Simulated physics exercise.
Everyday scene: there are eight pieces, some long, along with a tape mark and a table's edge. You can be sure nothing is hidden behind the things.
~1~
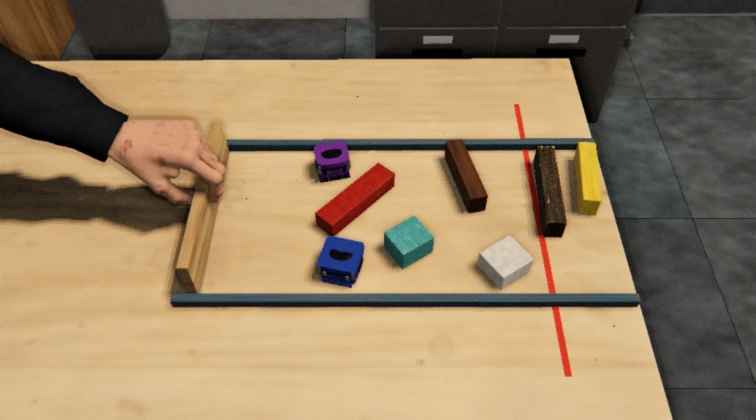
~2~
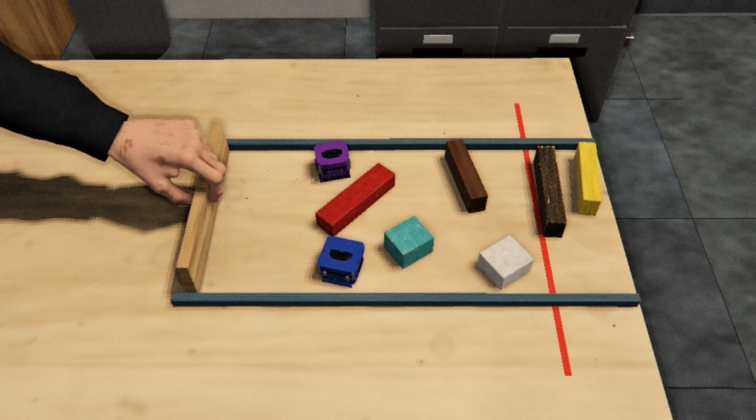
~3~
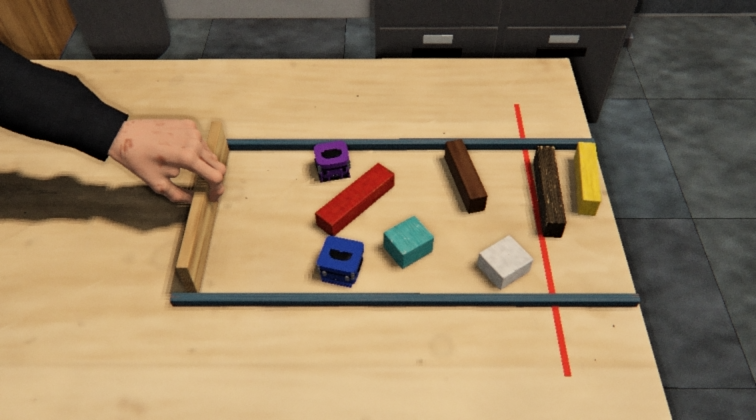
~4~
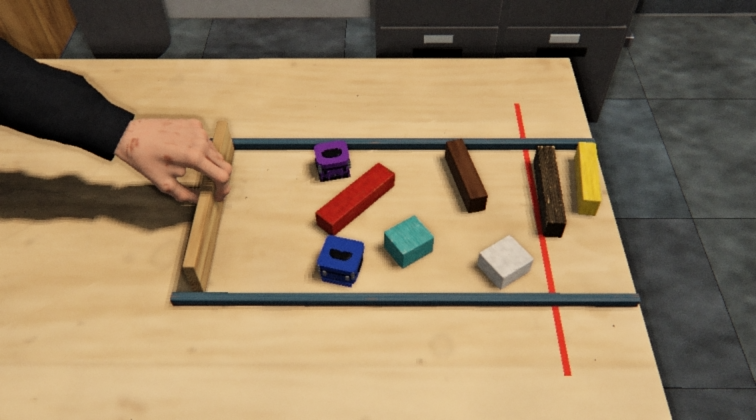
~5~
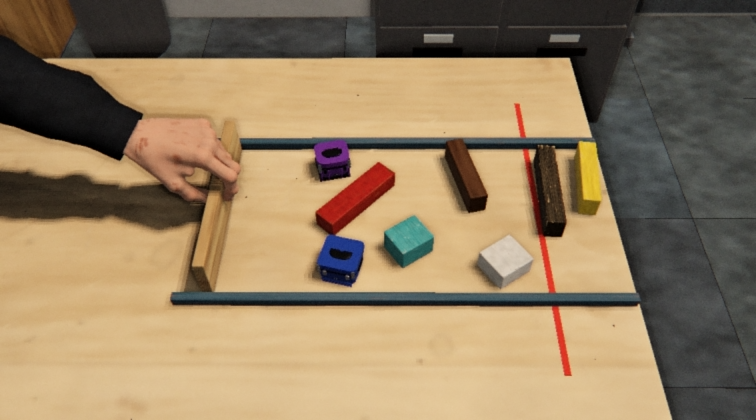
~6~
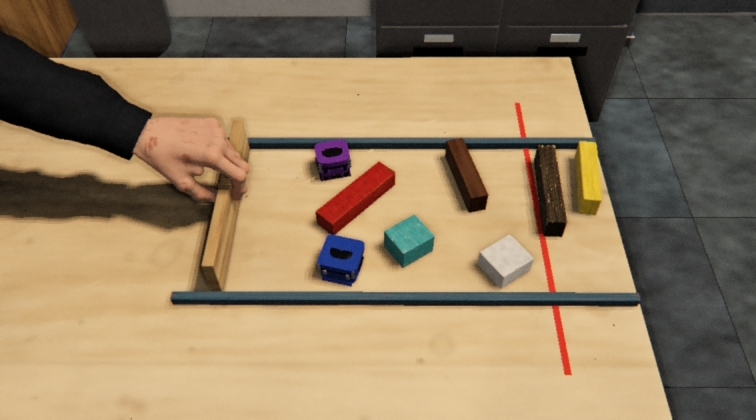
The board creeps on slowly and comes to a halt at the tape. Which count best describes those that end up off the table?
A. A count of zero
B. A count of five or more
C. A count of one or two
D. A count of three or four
A count of one or two.
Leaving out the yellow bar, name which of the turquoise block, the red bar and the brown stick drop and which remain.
As for the turquoise block, it is retained; the red bar is retained; the brown stick is retained.
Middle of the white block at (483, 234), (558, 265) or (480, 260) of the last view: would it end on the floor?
Trying each place in order, it remains in place, it remains in place and it remains in place.
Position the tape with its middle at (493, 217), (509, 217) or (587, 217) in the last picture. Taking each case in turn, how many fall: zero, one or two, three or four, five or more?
Counts for the three tries are not one, either one or two and at least five.
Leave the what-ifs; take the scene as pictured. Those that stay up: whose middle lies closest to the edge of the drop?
Closest at the end: The brown stick.
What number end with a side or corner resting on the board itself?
The number is 3.
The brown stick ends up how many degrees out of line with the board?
It measures close to 30 degrees.
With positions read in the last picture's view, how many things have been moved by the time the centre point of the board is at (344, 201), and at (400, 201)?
Counting first: 3, next 5.
Early on, none off yet; yellow bar at rest near (588, 177); black bar at rest near (550, 189); white block at rest near (505, 261).
A while later, none off yet; yellow bar at rest near (588, 177); black bar at rest near (550, 189); white block moving near (516, 263).
Finally, the number that fall off is one or two; lost, black bar and yellow bar.
